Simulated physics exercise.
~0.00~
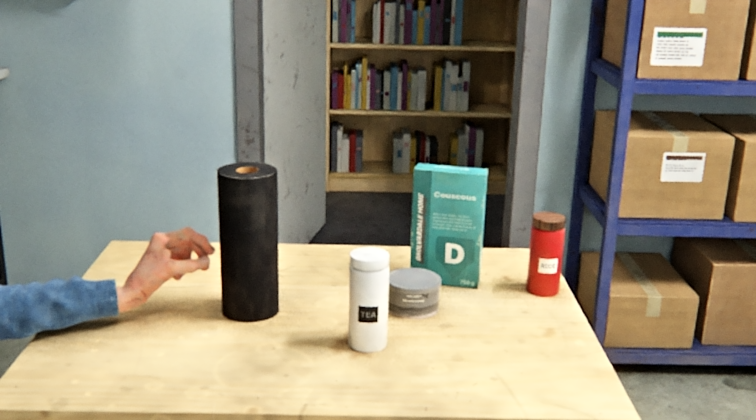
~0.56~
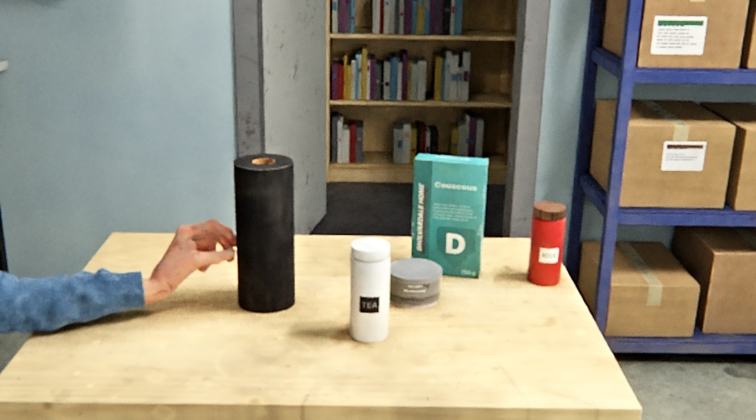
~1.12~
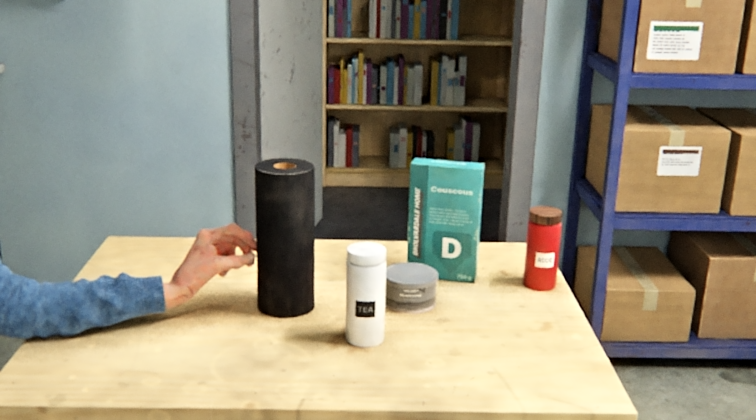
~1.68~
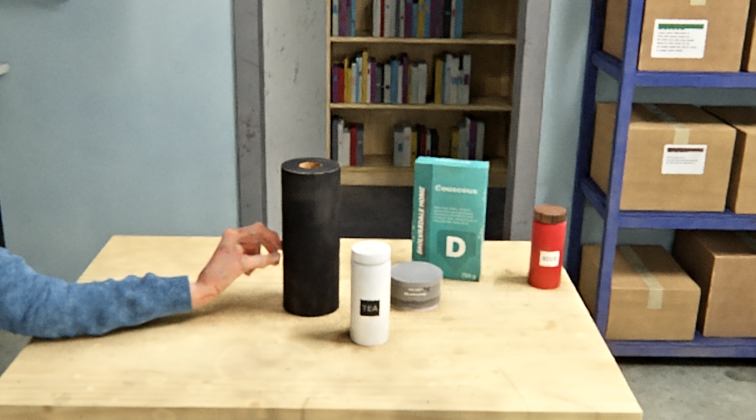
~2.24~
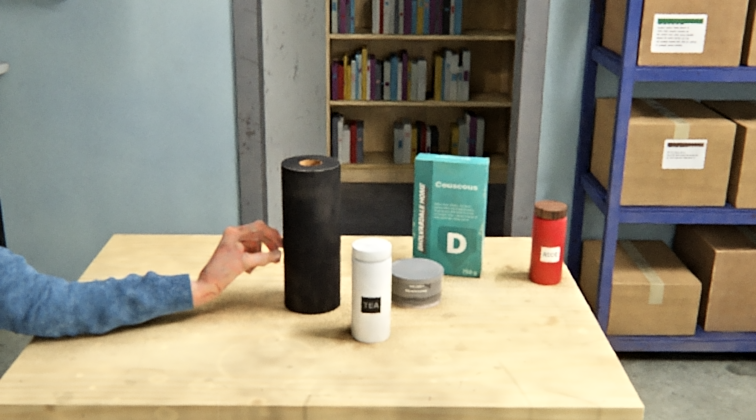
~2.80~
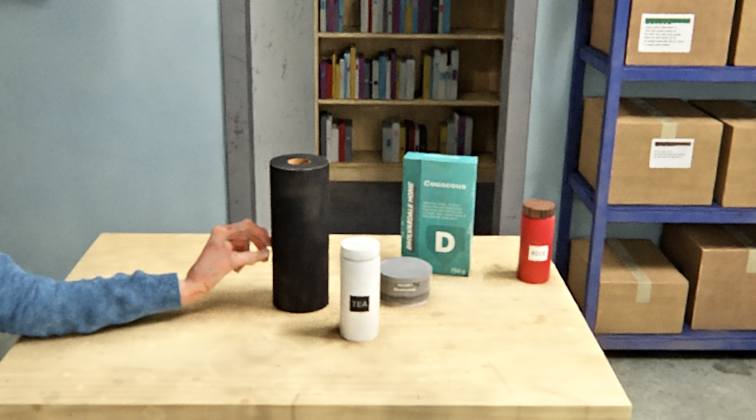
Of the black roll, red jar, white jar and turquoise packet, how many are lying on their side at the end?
None of them are lying on their side; the black roll, red jar, white jar and turquoise packet all remain upright.
The video shows a hand pushing a tall black roll a short way to the right across a wooden table, then stopping, with the roll still upright near a white tea jar, grey tub, turquoise packet and red jar, which stay in place.
